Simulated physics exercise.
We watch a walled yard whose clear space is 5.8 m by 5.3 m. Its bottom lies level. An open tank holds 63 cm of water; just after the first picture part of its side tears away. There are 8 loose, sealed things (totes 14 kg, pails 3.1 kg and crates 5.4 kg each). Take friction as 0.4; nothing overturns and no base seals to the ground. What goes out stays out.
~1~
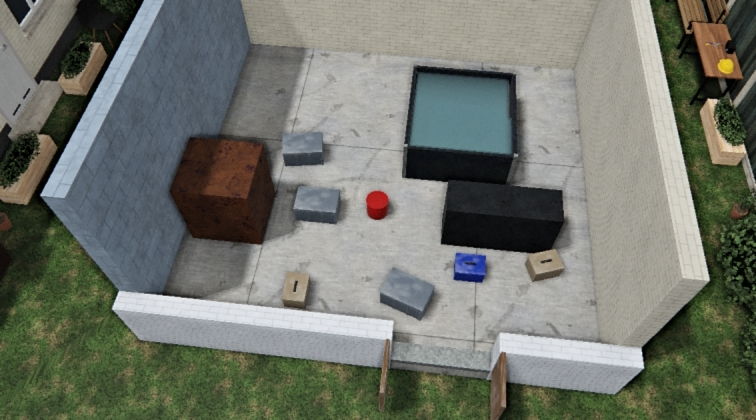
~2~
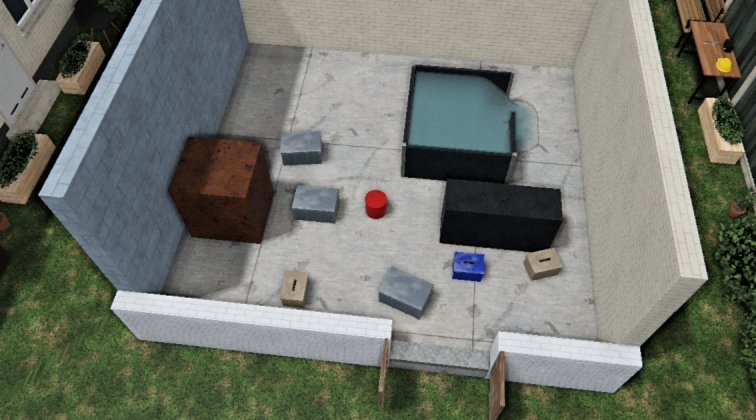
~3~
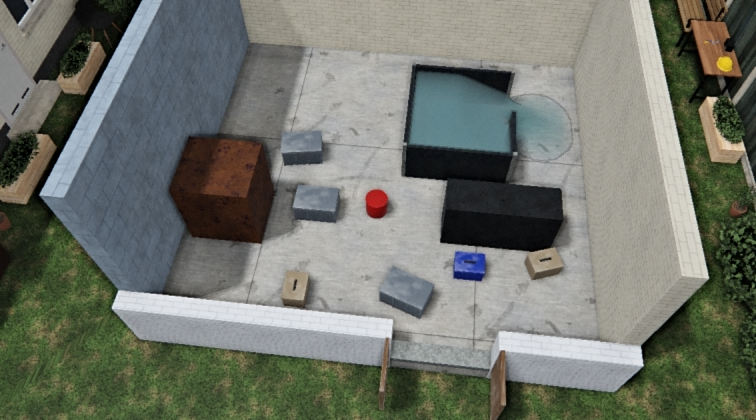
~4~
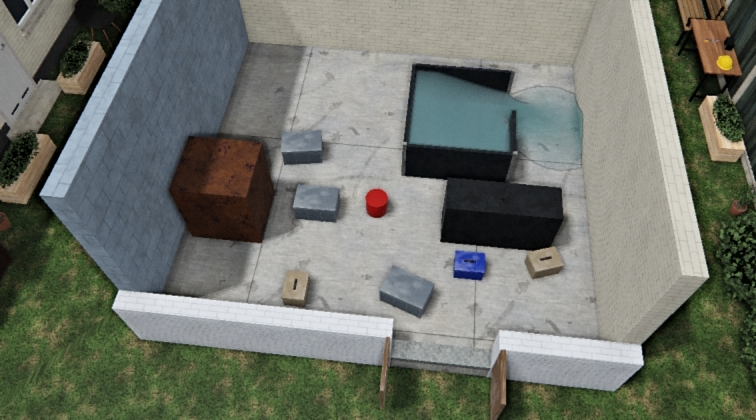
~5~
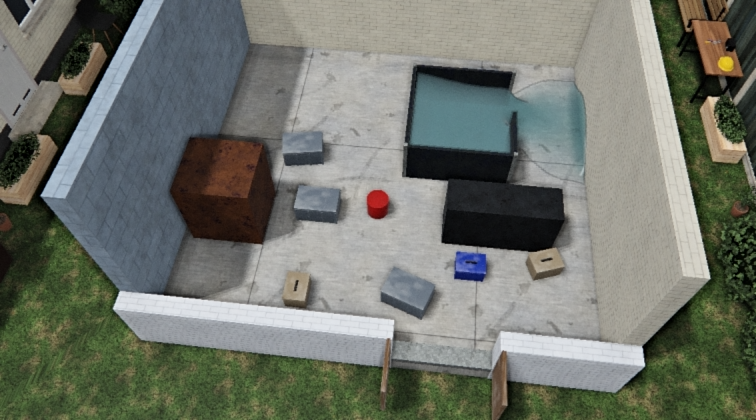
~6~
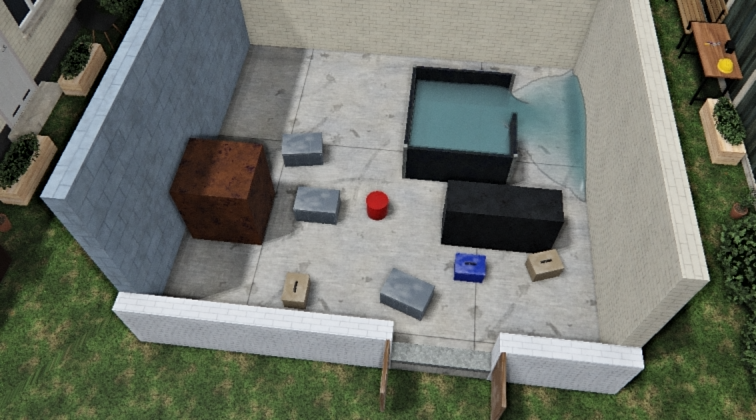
Walled yard with an open tank, water pouring through its broken right side and spreading to the wall, scattered objects staying still.
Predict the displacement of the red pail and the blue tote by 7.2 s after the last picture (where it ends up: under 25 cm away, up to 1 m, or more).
Red pail moves a short way; blue tote barely shifts.
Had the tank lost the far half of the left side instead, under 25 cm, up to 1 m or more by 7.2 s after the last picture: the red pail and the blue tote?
Then the red pail travels far, the blue tote holds its place.
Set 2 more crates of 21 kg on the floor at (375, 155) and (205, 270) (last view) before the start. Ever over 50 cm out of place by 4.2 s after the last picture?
In turn: Less, under.
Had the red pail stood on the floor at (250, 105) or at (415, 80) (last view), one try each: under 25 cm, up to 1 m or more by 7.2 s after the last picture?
In turn: It gets carried off; it travels far.
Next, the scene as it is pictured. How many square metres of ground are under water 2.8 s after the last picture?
Roughly 20 m2.
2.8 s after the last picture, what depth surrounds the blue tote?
About 2 cm.
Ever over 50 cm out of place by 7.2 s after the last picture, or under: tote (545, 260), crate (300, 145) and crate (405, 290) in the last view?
In that order: Under, over, more.
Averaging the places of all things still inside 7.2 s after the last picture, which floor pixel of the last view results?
Near (344, 227).
Then, 0.9 s after the last picture the red pail is near (377, 200), 0.0 m from its start, aground; the blue tote is near (470, 264), 0.0 m from its start, aground; 0 of 8 are out; 0 afloat.
Then, 2.8 s after the last picture the red pail is near (376, 201), 0.0 m from its start, aground; the blue tote is near (470, 264), 0.0 m from its start, aground; 0 of 8 are out; 1 afloat.
Then, 4.8 s after the last picture the red pail is near (339, 215), 0.6 m from its start, afloat; the blue tote is near (470, 264), 0.0 m from its start, aground; 0 of 8 are out; 4 afloat.
Then, 7.2 s after the last picture the red pail is near (335, 212), 0.6 m from its start, afloat; the blue tote is near (470, 264), 0.0 m from its start, aground; 0 of 8 are out; 5 afloat.
